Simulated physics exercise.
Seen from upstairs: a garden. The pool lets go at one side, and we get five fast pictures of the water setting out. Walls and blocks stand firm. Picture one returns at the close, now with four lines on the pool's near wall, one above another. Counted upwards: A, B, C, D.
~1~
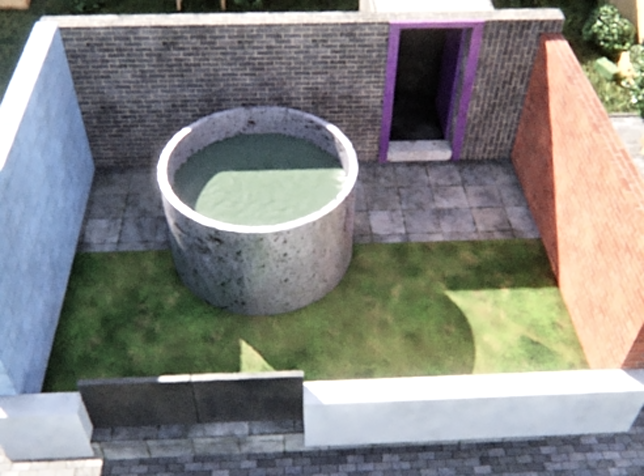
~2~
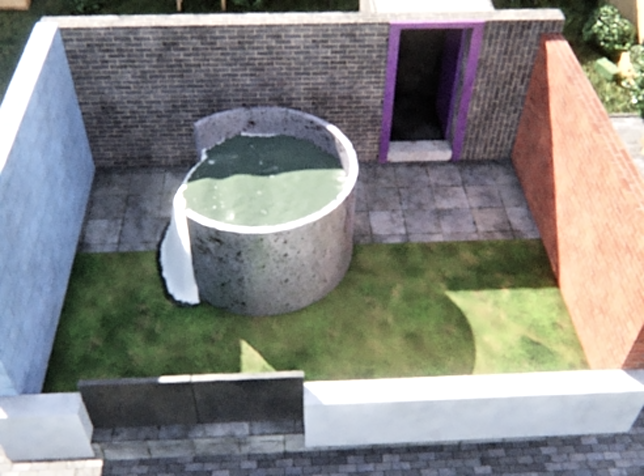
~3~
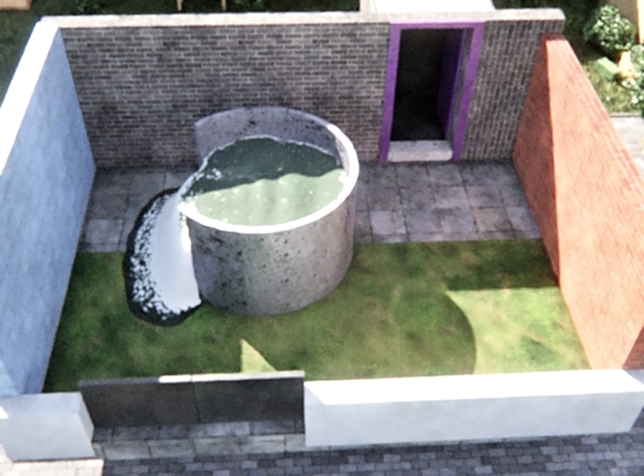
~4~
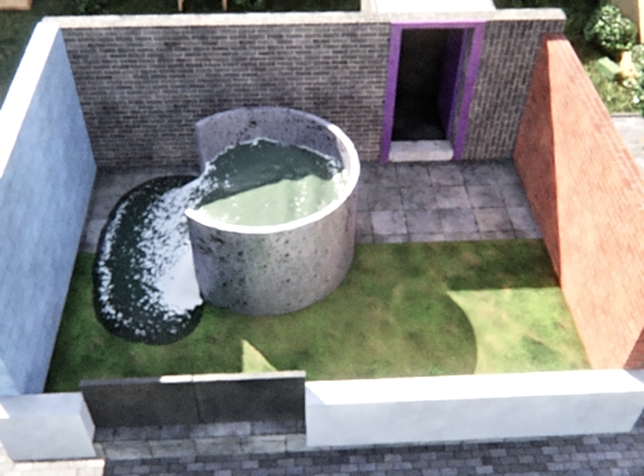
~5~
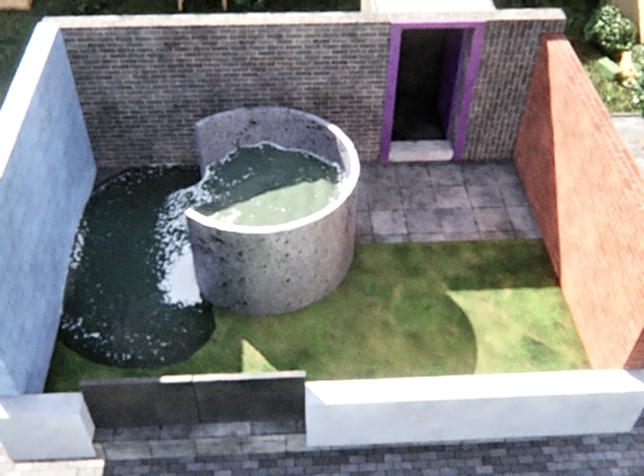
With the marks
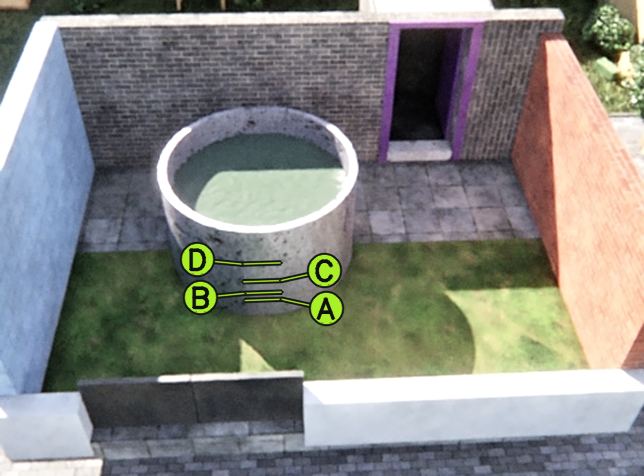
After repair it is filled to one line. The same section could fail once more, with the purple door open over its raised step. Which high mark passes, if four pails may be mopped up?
I would pick level D.
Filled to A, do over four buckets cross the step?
No, that is safe.
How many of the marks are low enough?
All four.
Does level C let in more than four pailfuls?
No.
On the marked copy, A at (263, 299); B at (262, 292); C at (262, 281); D at (261, 263); from the bottom up A, B, C, D.
Choosing A, nothing gets over.
Choosing B, nothing gets over.
Choosing C, nothing gets over.
Choosing D, a splash gets over, under a bucket.
